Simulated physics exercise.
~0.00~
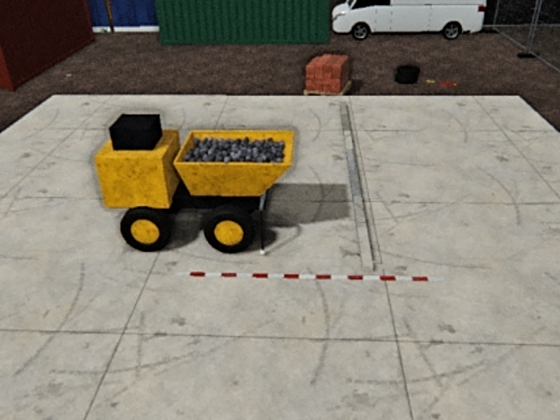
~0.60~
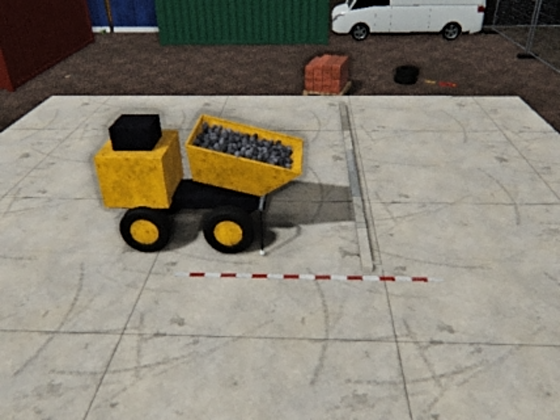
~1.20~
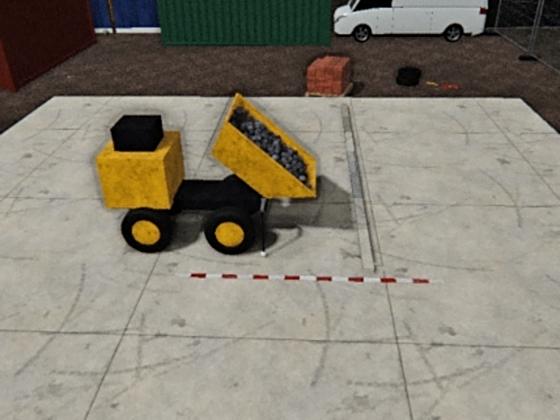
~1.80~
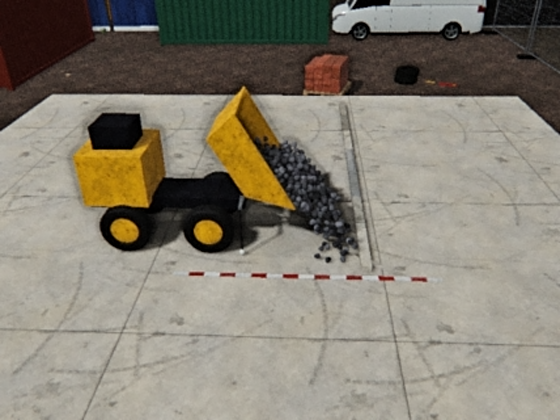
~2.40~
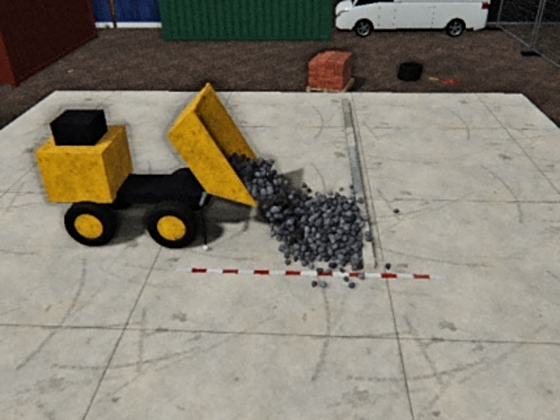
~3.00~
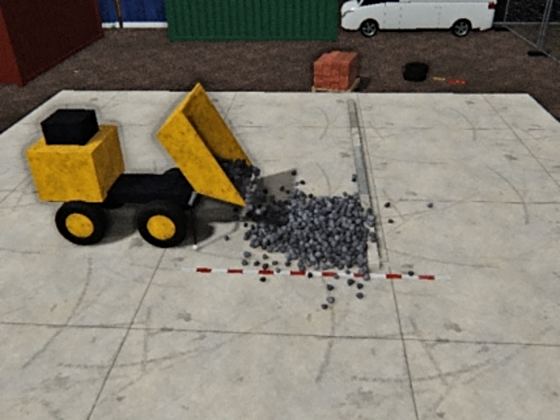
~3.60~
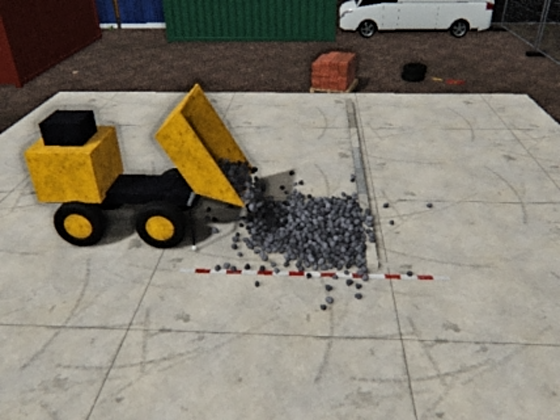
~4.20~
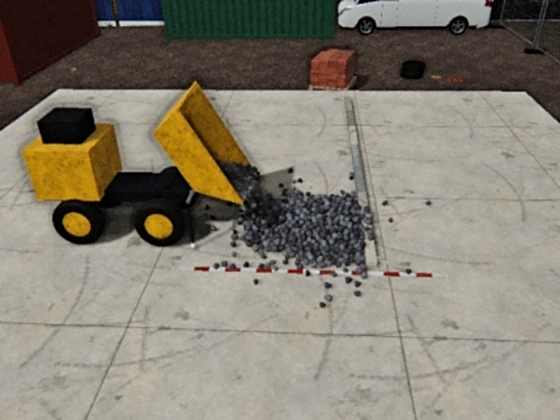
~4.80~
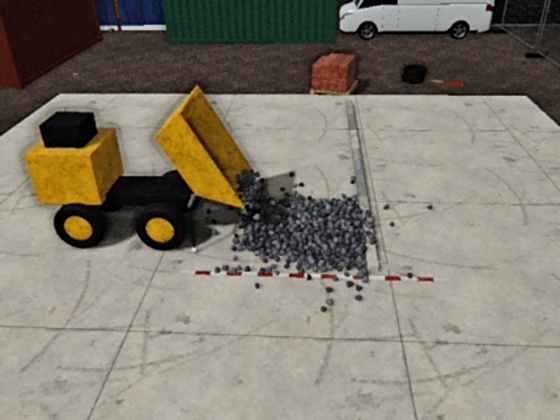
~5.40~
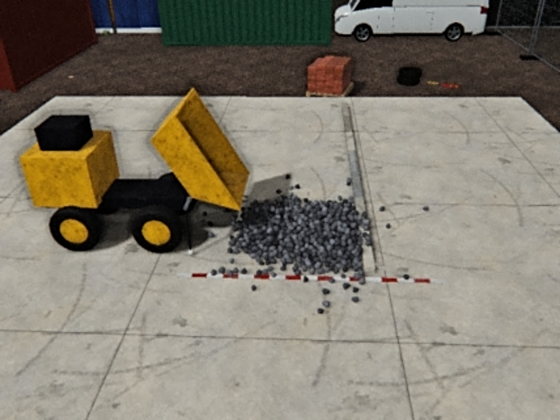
On a pale concrete yard, seen from the side and slightly above by a gently swaying camera, a yellow dumper with black wheels stands at left, its skip full of grey stones. A low kerb crosses the slab to its right, a red and white striped pole lies in front, and containers, bricks and a white van stand behind. The skip tilts steeply to the right. As stones start pouring out, the dumper rolls left, then stops with its skip raised. The last stones slide down, leaving the skip empty and a heap against the kerb.
